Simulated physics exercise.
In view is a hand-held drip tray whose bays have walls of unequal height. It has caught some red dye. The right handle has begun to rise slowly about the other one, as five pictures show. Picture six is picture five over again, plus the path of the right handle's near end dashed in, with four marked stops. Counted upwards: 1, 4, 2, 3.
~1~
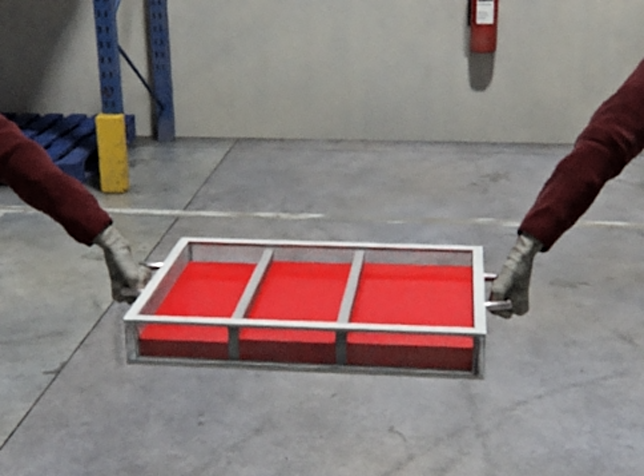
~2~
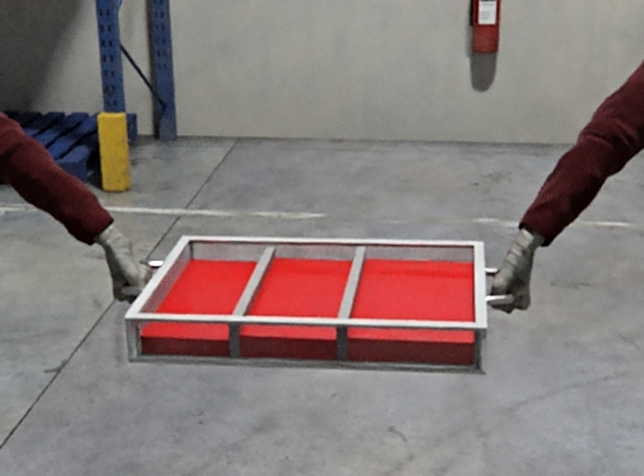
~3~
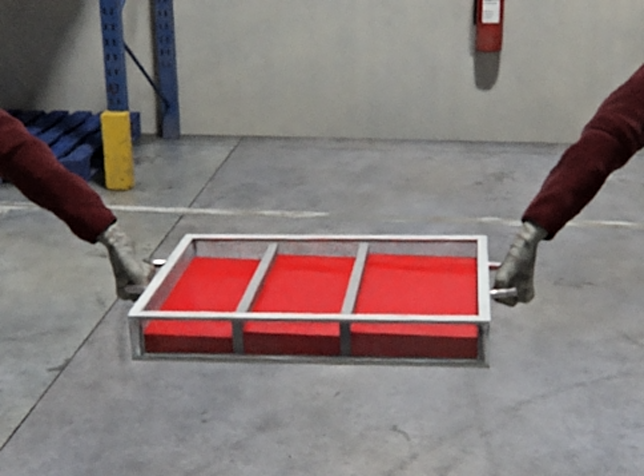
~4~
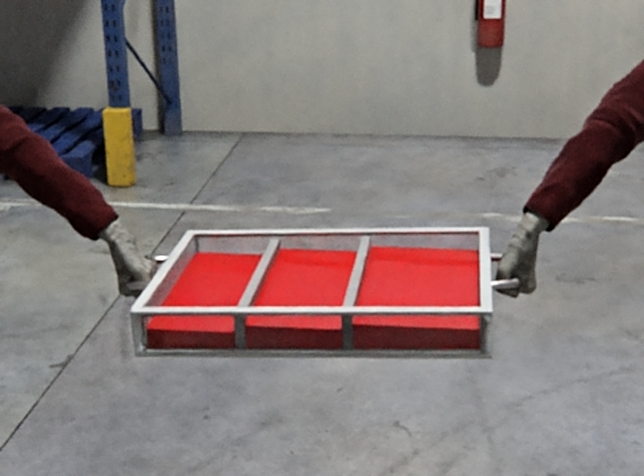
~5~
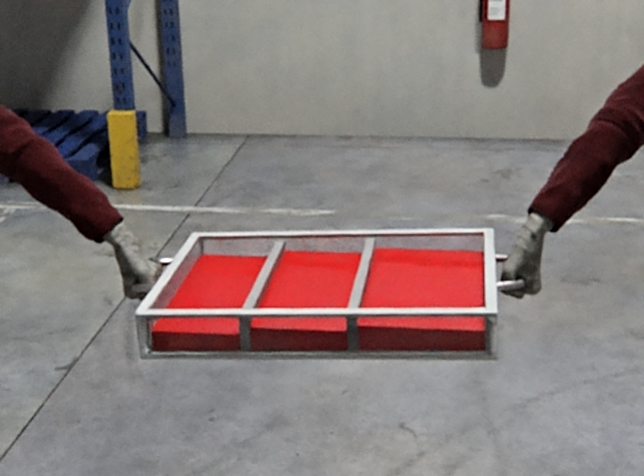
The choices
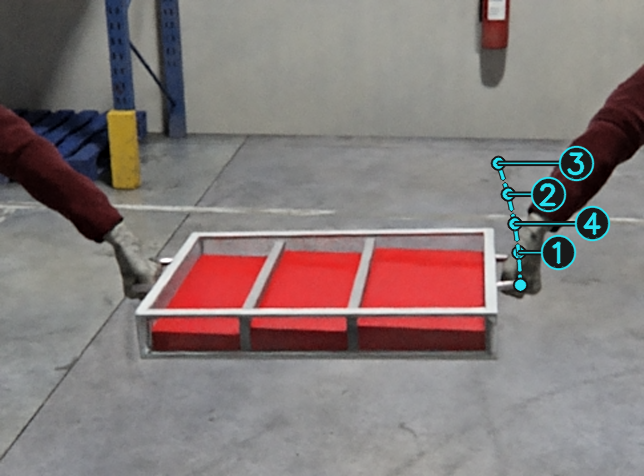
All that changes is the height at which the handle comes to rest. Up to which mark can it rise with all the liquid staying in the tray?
I would pick mark 2.
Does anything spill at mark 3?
Yes, that goes wrong.
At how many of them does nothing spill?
Three.
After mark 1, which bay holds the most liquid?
It is the right one.
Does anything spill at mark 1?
No, not at all.
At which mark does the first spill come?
It is 3.
In cyan, 1 at (518, 252); 2 at (508, 194); 3 at (498, 163); 4 at (514, 223).
With 1, nothing spills; the right bay holds the most.
With 2, nothing spills; the right bay holds the most.
With 3, about 10 % goes over the rim.
With 4, nothing spills; the right bay holds the most.
